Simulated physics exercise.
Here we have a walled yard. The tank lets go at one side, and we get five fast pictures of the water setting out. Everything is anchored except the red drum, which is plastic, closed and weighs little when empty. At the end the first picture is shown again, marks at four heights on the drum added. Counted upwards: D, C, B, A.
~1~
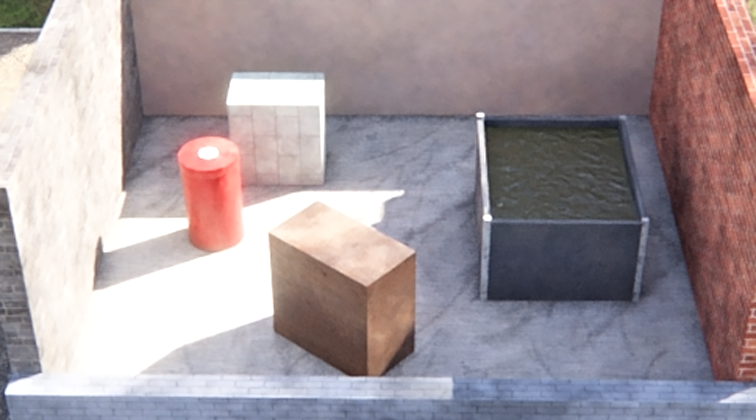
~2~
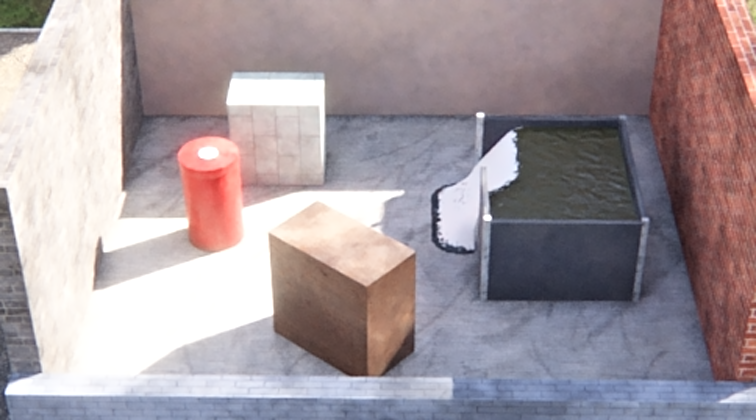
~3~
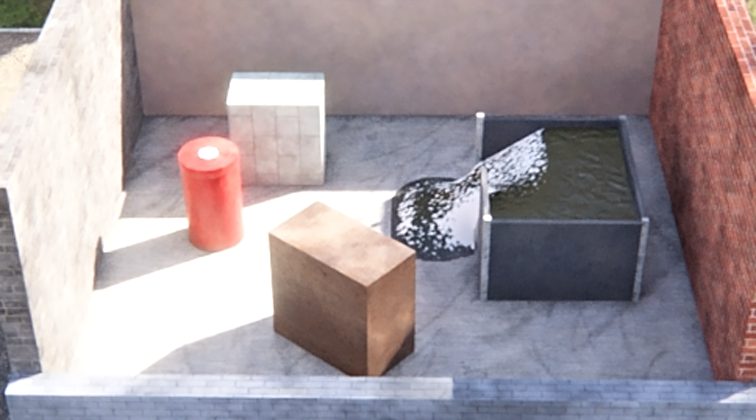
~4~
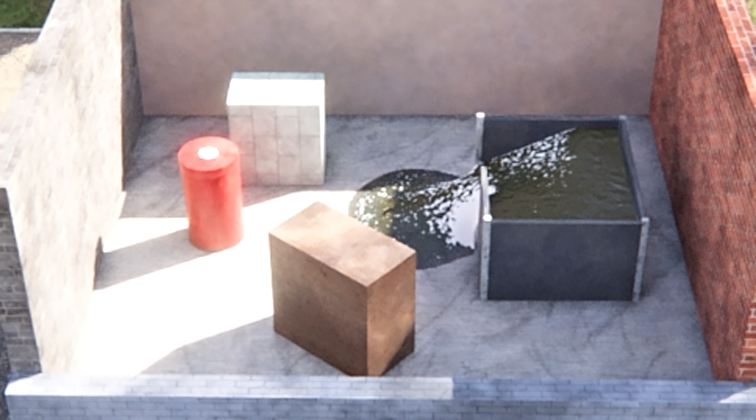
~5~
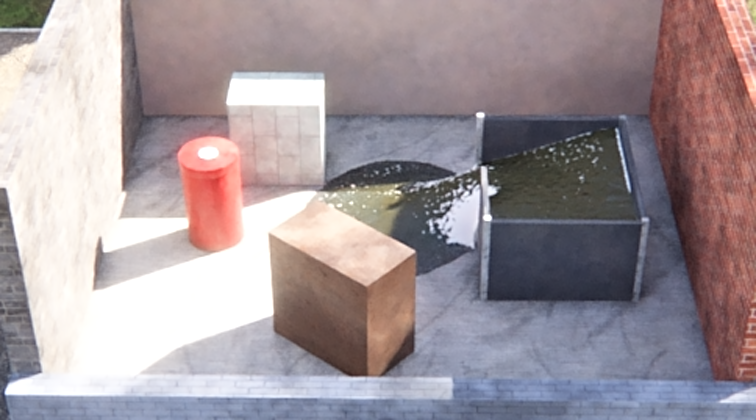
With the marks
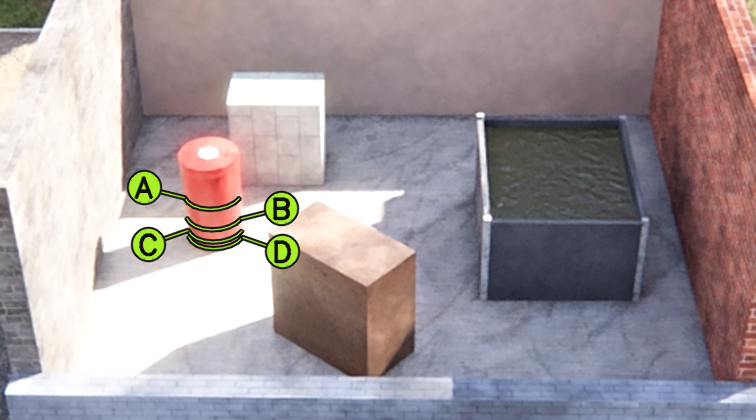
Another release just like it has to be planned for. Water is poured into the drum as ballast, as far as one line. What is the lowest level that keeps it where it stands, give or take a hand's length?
A will do.
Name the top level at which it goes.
B.
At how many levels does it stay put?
One of them.
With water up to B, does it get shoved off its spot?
Yes.
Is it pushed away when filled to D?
Yes, that goes wrong.
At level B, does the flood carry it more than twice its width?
No, it does not.
On the marked copy, A at (209, 209); B at (211, 229); C at (212, 242); D at (213, 248); from the bottom up D, C, B, A.
If A is chosen, it does not move.
If B is chosen, it is pushed about half its own width away.
If C is chosen, it is pushed about 5 times its own width away.
If D is chosen, it is pushed about 5 times its own width away.
